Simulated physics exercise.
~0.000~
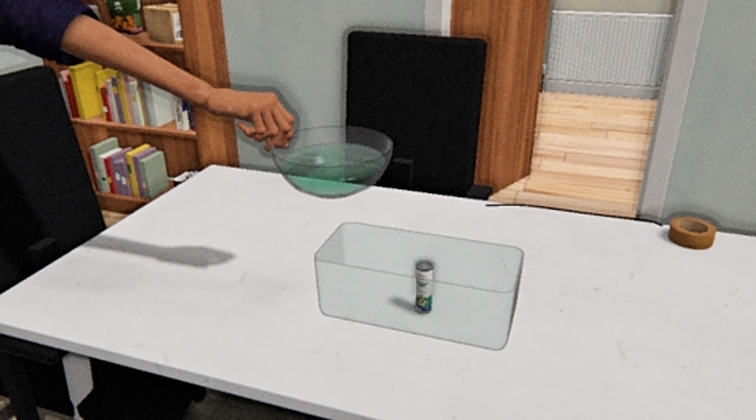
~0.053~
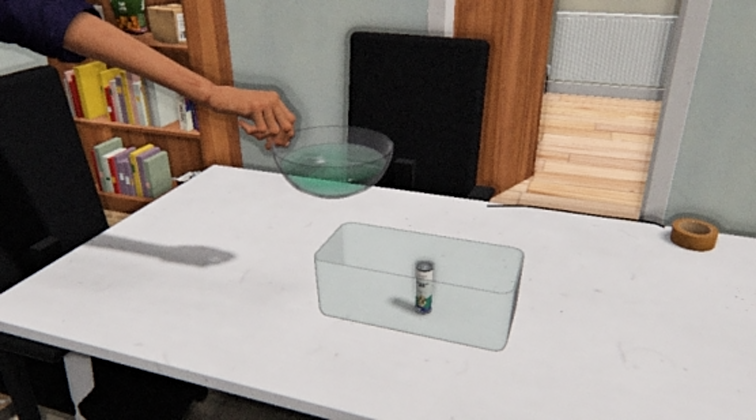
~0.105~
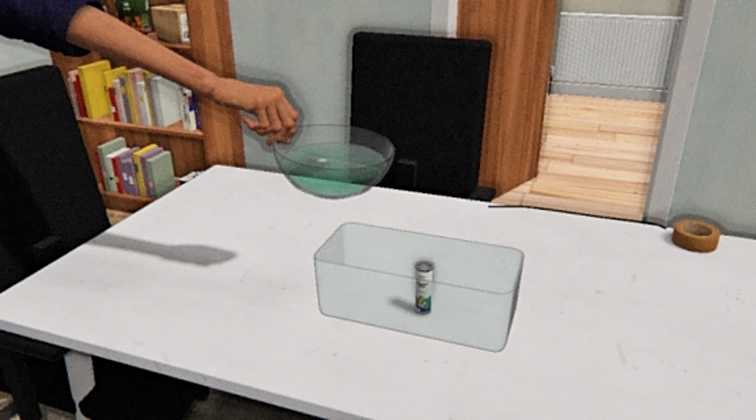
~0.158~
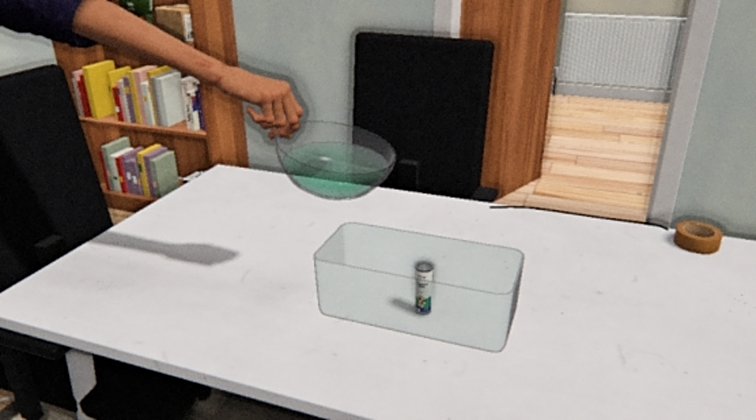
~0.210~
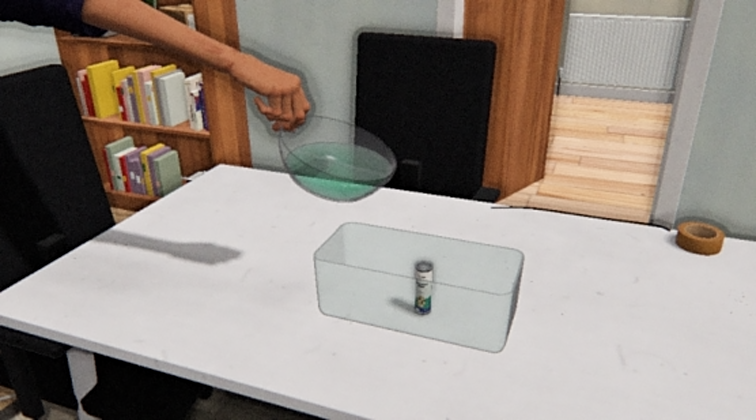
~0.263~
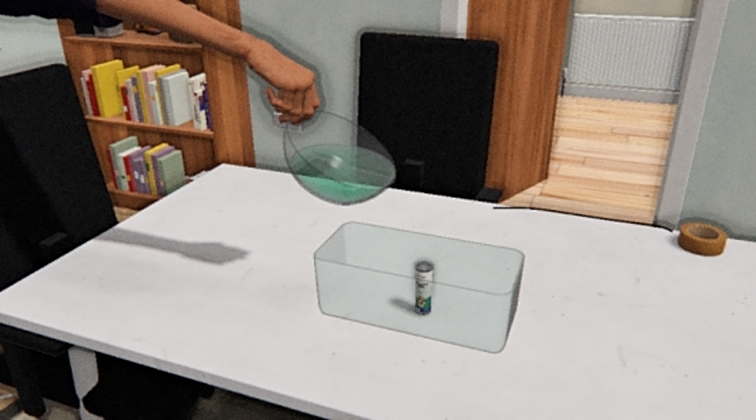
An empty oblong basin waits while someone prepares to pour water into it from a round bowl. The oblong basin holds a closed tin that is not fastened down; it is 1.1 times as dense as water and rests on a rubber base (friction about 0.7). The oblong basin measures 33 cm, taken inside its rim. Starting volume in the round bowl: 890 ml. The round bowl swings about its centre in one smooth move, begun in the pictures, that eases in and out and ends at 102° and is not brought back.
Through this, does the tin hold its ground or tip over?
It comes down.
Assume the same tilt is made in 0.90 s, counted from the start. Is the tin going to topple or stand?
It tumbles over, then.
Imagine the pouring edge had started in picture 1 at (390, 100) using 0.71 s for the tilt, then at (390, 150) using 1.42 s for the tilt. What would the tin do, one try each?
Trial 1 - tin tips; trial 2 - tin stays standing.
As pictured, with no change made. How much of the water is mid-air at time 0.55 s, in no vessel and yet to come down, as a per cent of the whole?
Share: Roughly 36 per cent.
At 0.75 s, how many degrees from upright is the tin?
Some 30°.
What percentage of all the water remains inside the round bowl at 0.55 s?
Roughly 10 per cent.
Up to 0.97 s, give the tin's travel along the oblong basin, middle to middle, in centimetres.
Near 8 cm.
After 0.55 s the tilt is 89° and 11 per cent is still to pour; the tin stands where it began.
After 0.75 s the tilt is 102° and 0 per cent is still to pour; the tin leans 28°.
After 0.97 s the tilt is 102° and 0 per cent is still to pour; the tin lies on its side.
After 1.21 s the tilt is 102° and 0 per cent is still to pour; the tin lies on its side.
In the end the tin lies on its side.
